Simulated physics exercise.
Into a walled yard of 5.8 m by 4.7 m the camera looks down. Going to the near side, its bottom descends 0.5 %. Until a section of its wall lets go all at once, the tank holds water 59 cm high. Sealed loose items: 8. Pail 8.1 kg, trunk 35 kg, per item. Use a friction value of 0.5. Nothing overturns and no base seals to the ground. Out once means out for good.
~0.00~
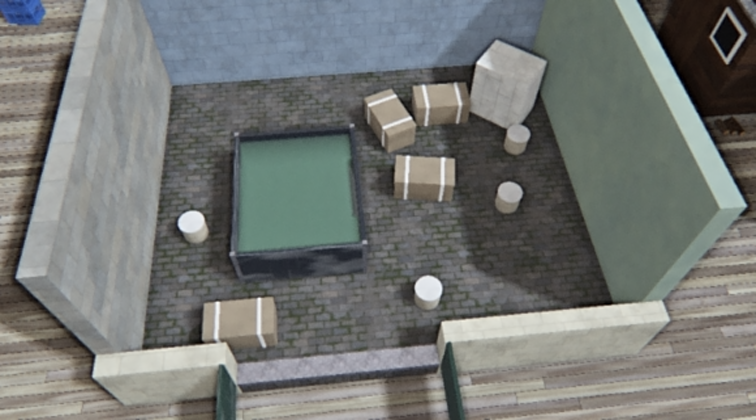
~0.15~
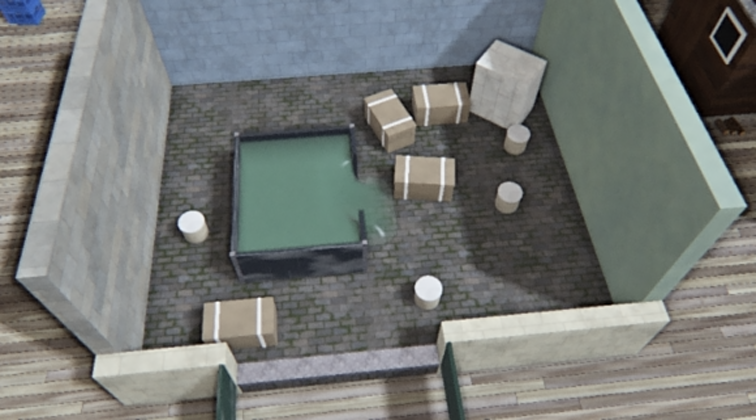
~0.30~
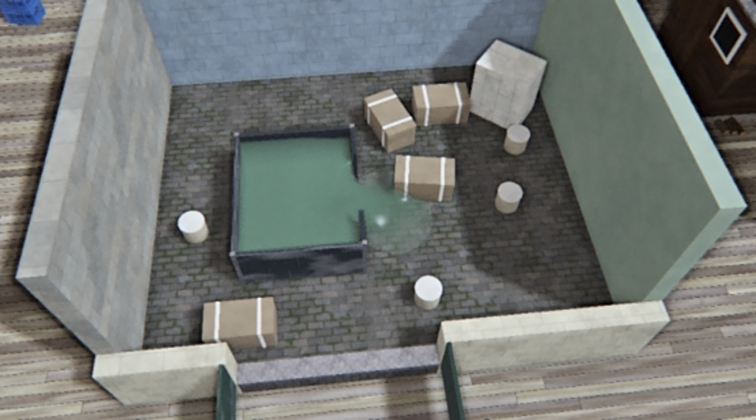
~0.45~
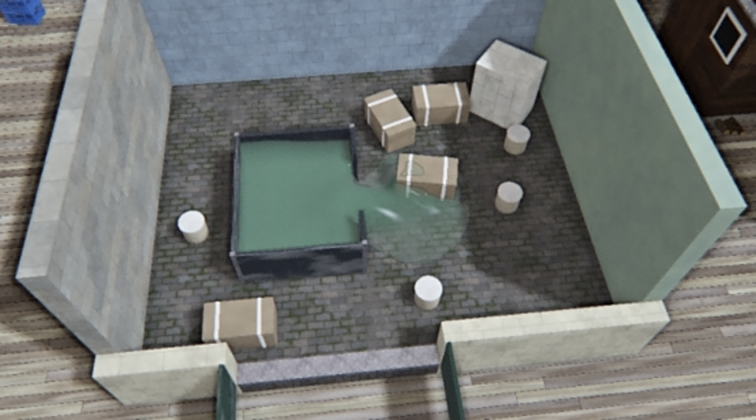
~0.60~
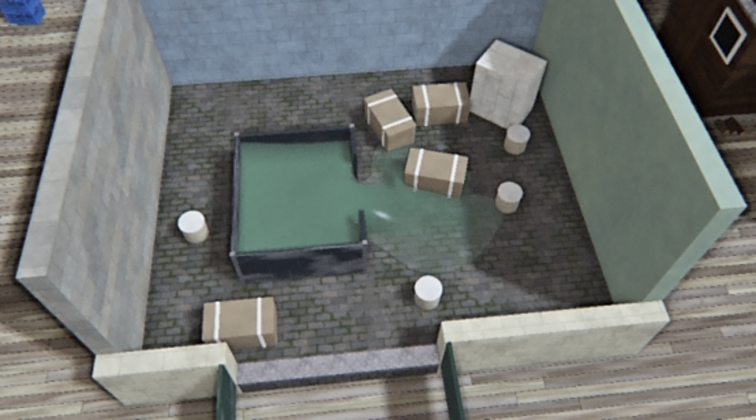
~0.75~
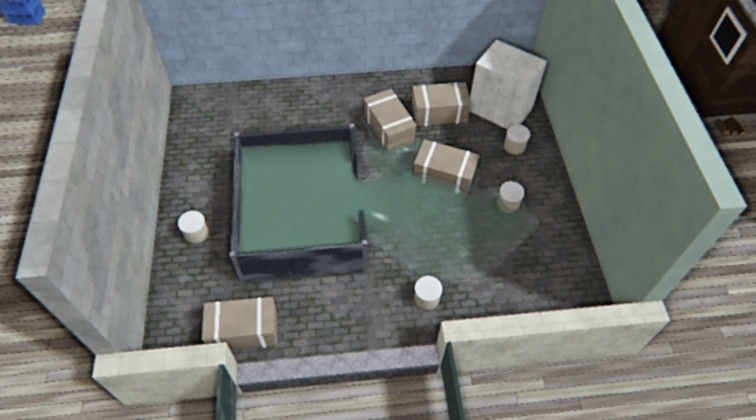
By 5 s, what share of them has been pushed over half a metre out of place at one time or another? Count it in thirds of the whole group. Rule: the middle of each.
Between one and two thirds of the group.
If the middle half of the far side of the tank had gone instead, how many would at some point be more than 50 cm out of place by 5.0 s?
The count would be 1.
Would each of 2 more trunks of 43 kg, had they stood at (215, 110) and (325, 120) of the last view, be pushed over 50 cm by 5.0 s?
Well, in turn they are below that and below that.
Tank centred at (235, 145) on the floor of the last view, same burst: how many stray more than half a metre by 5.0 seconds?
Then the count would be 3.
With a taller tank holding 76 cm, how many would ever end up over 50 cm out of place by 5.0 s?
You'd get 5 in that case.
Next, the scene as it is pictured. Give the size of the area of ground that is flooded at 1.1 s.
9.0 m2.
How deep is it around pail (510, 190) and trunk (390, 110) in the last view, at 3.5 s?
First roughly 15 cm, second roughly 4 cm.
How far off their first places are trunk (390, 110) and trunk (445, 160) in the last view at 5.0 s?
Distances: 0 cm; 150 cm.
After 1.1 s 1 of 8 are over 50 cm from their spots; 0 afloat.
After 2.2 s 3 of 8 are over 50 cm from their spots; 2 afloat.
After 3.5 s 2 of 8 are over 50 cm from their spots; 2 afloat.
After 5.0 s 4 of 8 are over 50 cm from their spots, and 4 have been at some point; 2 afloat.
